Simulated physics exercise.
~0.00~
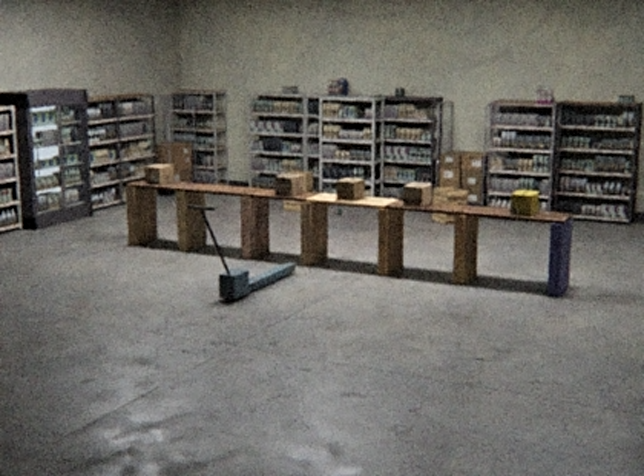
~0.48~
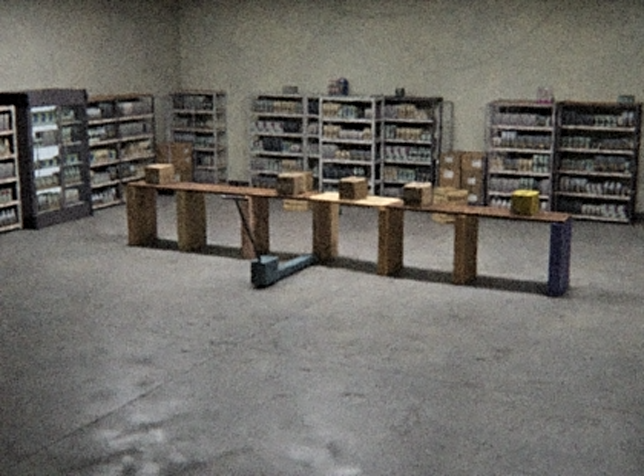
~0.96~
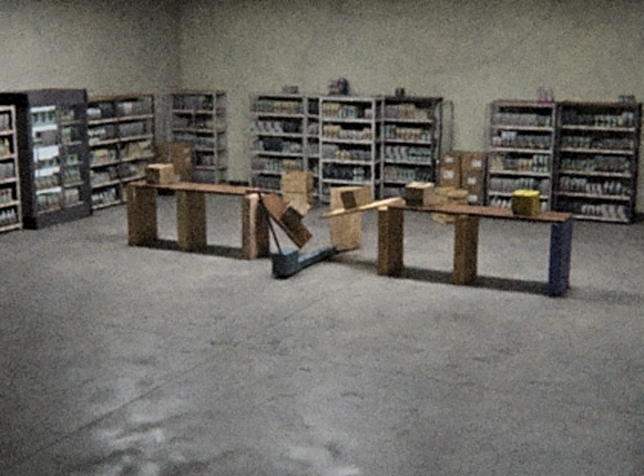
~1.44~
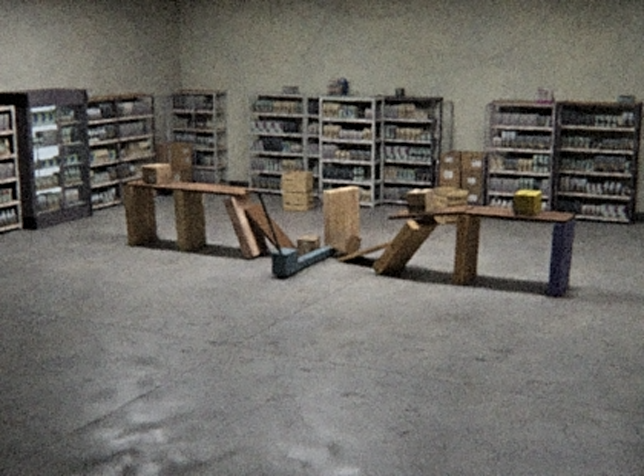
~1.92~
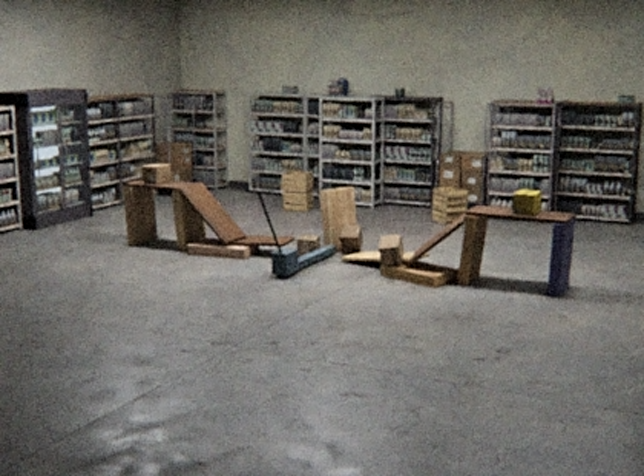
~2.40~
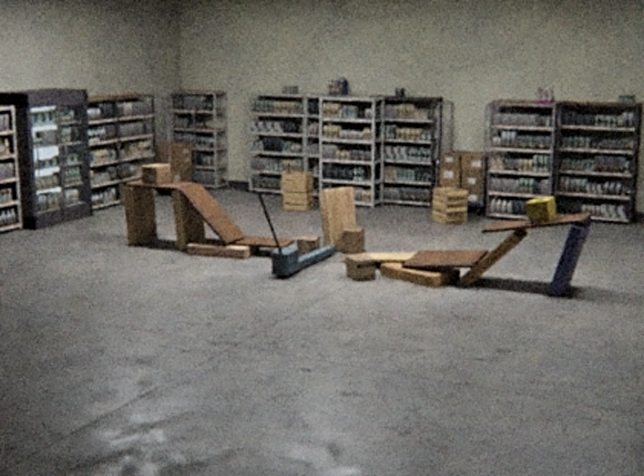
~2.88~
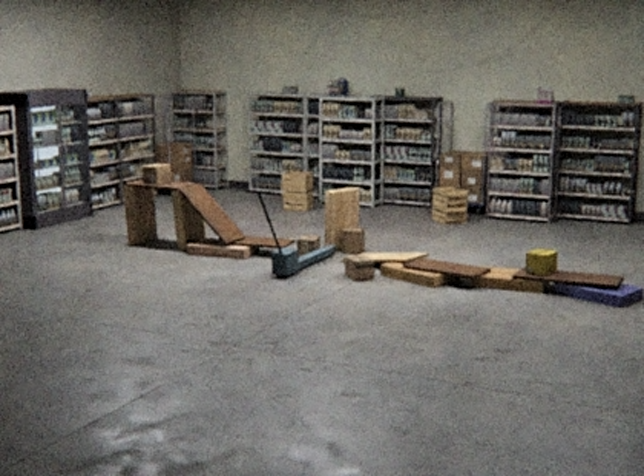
The clip opens on a long, low rack of wooden boards resting on upright slabs, with cartons along the top and a floor jack in front. The jack slides right and inward against the uprights, and the middle boards tilt and drop, spilling cartons. Uprights on both sides topple, leaving a board sloping down at the left. The collapse then spreads right until the blue end upright leans over and falls onto its side. The yellow carton comes down with its board and ends sitting upright on it, while the left end and one middle slab remain standing.
